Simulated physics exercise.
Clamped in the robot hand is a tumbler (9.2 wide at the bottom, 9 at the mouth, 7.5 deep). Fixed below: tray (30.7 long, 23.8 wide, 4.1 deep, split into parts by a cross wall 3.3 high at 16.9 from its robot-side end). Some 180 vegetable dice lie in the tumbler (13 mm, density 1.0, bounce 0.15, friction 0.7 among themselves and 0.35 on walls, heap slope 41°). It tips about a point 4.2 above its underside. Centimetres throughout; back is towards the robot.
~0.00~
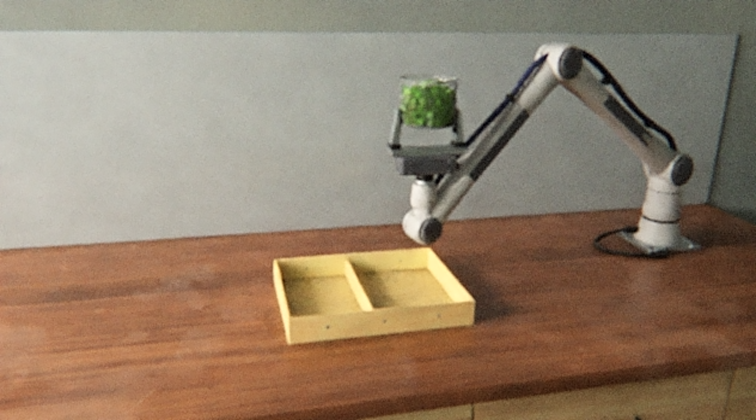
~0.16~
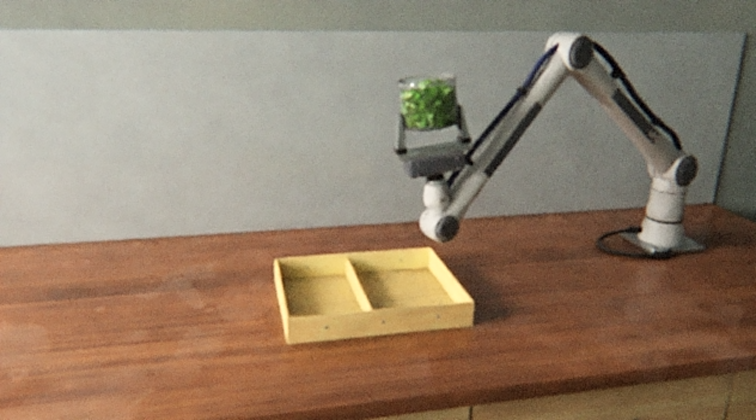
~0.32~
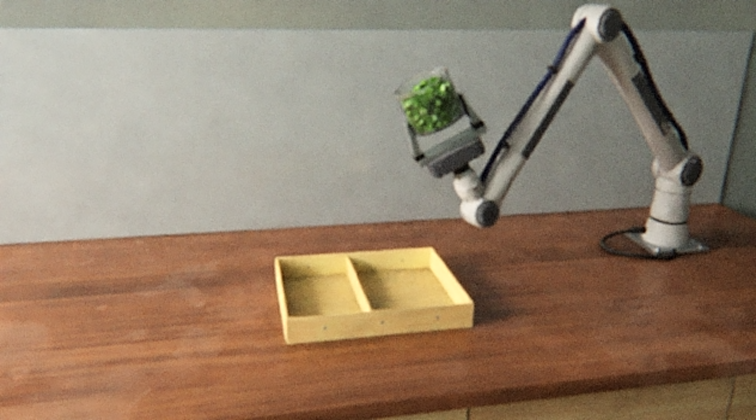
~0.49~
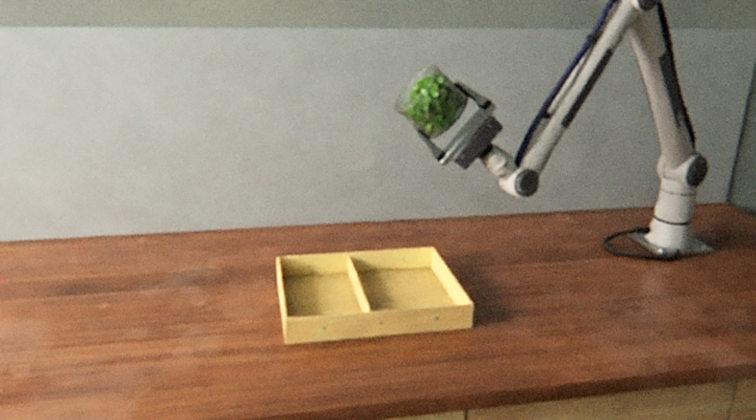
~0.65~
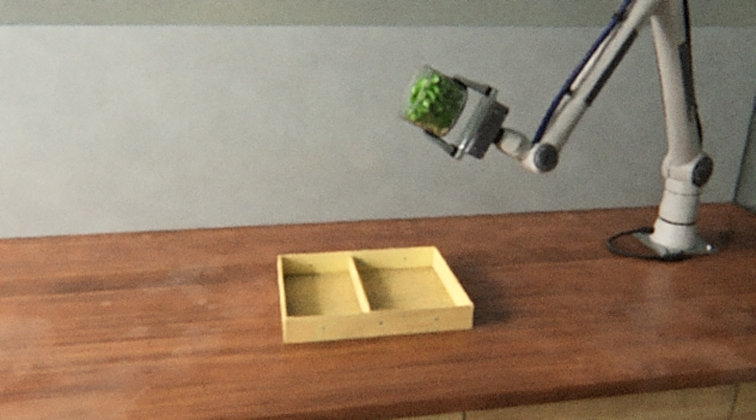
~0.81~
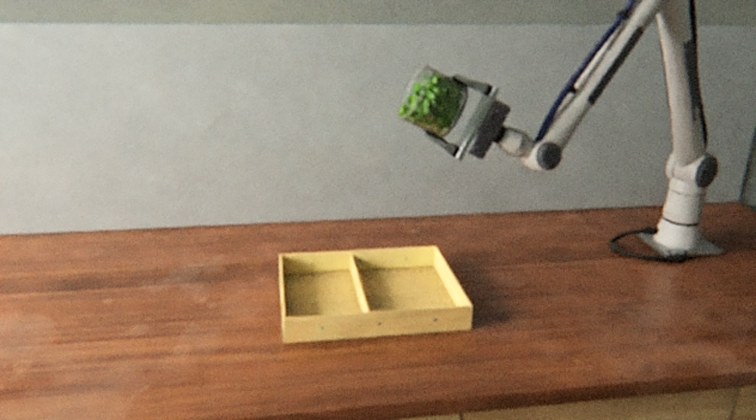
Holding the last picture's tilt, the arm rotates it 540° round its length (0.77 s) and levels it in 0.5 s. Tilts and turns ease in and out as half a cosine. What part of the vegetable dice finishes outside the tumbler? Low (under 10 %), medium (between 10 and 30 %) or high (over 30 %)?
A low share, under 10 %, ends outside the tumbler.
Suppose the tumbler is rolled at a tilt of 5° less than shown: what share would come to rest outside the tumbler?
Then about 0 per cent.
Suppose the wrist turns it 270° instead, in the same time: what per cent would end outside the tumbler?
In that case some 5 per cent.
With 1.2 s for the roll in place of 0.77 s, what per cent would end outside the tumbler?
Then about 0 per cent.
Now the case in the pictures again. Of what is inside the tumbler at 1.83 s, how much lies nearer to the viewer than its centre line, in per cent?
About 50 per cent.
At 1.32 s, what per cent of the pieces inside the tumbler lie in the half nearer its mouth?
Roughly 45 per cent.
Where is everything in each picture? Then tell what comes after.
In the first picture, tumbler middle at (428, 102), upright; upper third of the load around (428, 92), from x 405 to 450, top at y 85; 181 in the tumbler.
In the second picture, tumbler middle at (429, 102), tipped 8°; upper third of the load around (429, 93), from x 405 to 455, top at y 85.
In the third picture, tumbler middle at (430, 103), tipped 28°; upper third of the load around (433, 93), from x 405 to 460, top at y 80.
In the fourth picture, tumbler middle at (432, 102), tipped 50°; upper third of the load around (436, 91), from x 405 to 460, top at y 75.
In the fifth picture, tumbler middle at (433, 102), tipped 63°; upper third of the load around (437, 90), from x 410 to 460, top at y 75.
In the sixth picture, tumbler middle at (433, 102), tipped 64°; upper third of the load around (439, 91), from x 405 to 460, top at y 80; 181 in the tumbler.
After 1.32 s, tipped 64°, highest piece 41 above the table; 178 in the tumbler, 3 in the robot-side part.
After 1.83 s, tipped 33°, highest piece 40 above the table; 177 in the tumbler, 3 in the robot-side part, 1 in the far-side part.
After 2.28 s, upright, highest piece 40 above the table; 177 in the tumbler, 3 in the robot-side part, 1 in the far-side part.
After 2.98 s, upright, highest piece 40 above the table; 177 in the tumbler, 3 in the robot-side part, 1 in the far-side part.
At rest, 177 in the tumbler, 3 in the robot-side part, 1 in the far-side part. That is 2 % outside the tumbler.
